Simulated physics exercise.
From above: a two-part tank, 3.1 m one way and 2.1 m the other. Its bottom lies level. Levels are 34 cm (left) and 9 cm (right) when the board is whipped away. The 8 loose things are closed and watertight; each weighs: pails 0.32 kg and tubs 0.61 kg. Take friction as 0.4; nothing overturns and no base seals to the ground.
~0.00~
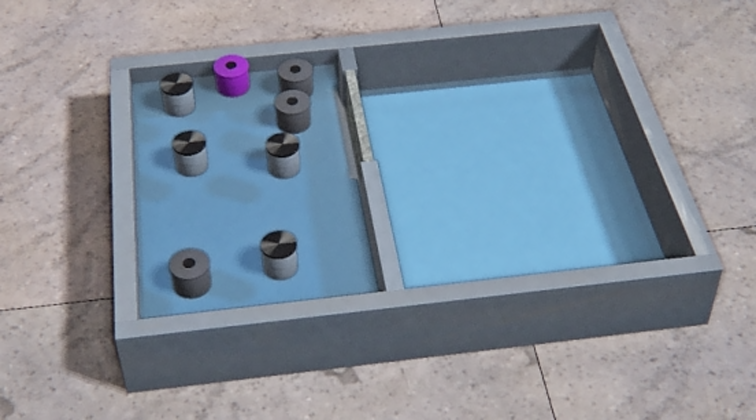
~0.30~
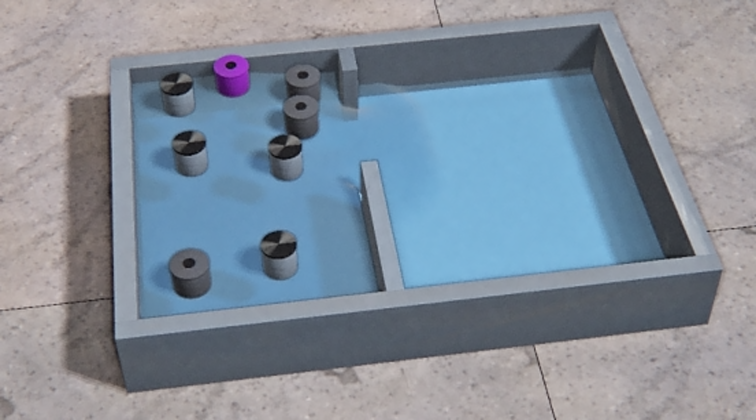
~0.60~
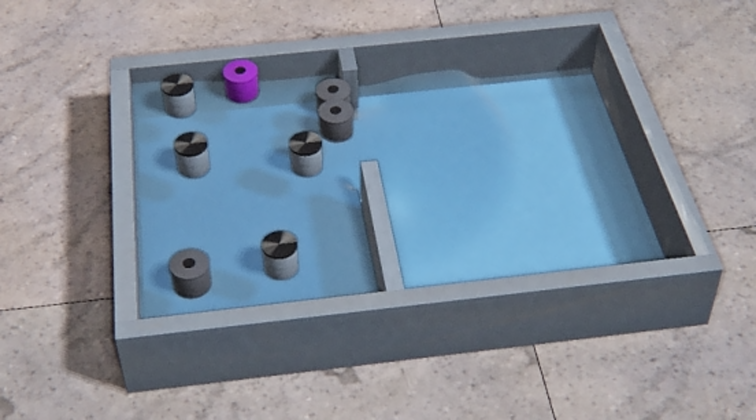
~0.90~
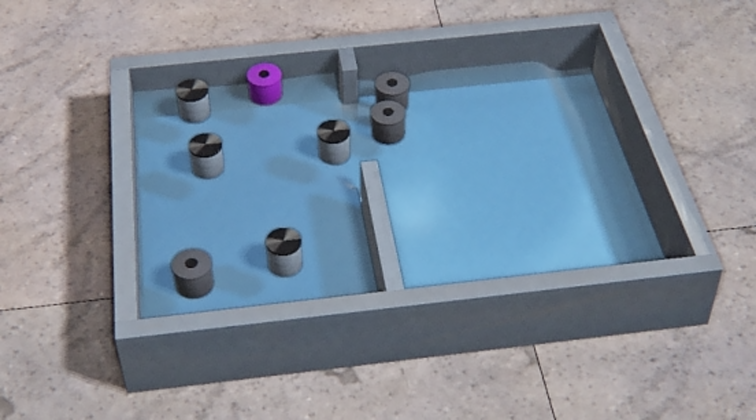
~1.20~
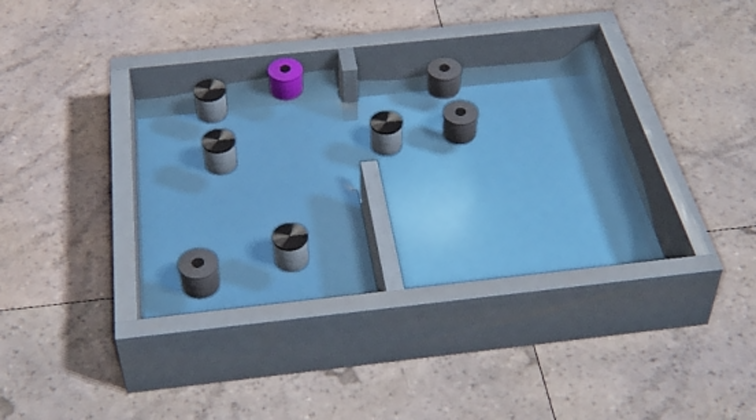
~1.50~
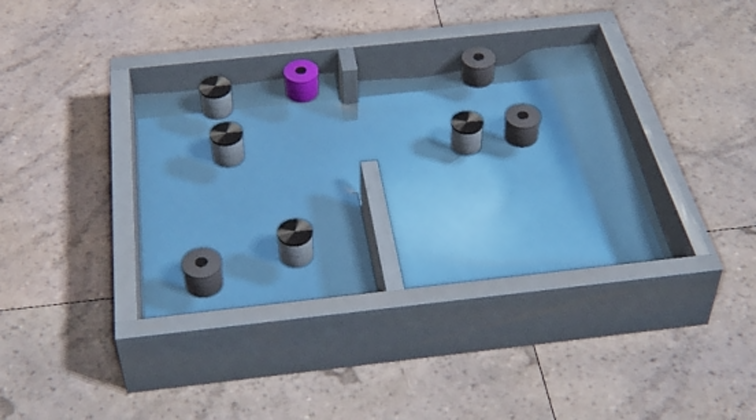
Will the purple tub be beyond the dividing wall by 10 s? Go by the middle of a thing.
The purple tub passes.
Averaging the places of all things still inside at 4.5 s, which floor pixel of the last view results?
At about (396, 190).
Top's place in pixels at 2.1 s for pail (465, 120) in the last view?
Around (534, 144).
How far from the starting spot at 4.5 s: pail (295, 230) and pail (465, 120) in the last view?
In that order: 40 cm, 140 cm.
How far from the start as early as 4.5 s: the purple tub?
About 200 cm.
After 2.1 s the purple tub is near (334, 89), 0.7 m from its start, afloat; 3 of 8 are over the mark; 8 afloat.
After 4.5 s the purple tub is near (580, 96), 2.2 m from its start, afloat; 4 of 8 are over the mark; 8 afloat.
After 7.0 s the purple tub is near (440, 163), 1.5 m from its start, afloat; 4 of 8 are over the mark; 8 afloat.
After 10.0 s the purple tub is near (593, 185), 2.4 m from its start, afloat; 4 of 8 are over the mark; 8 afloat.
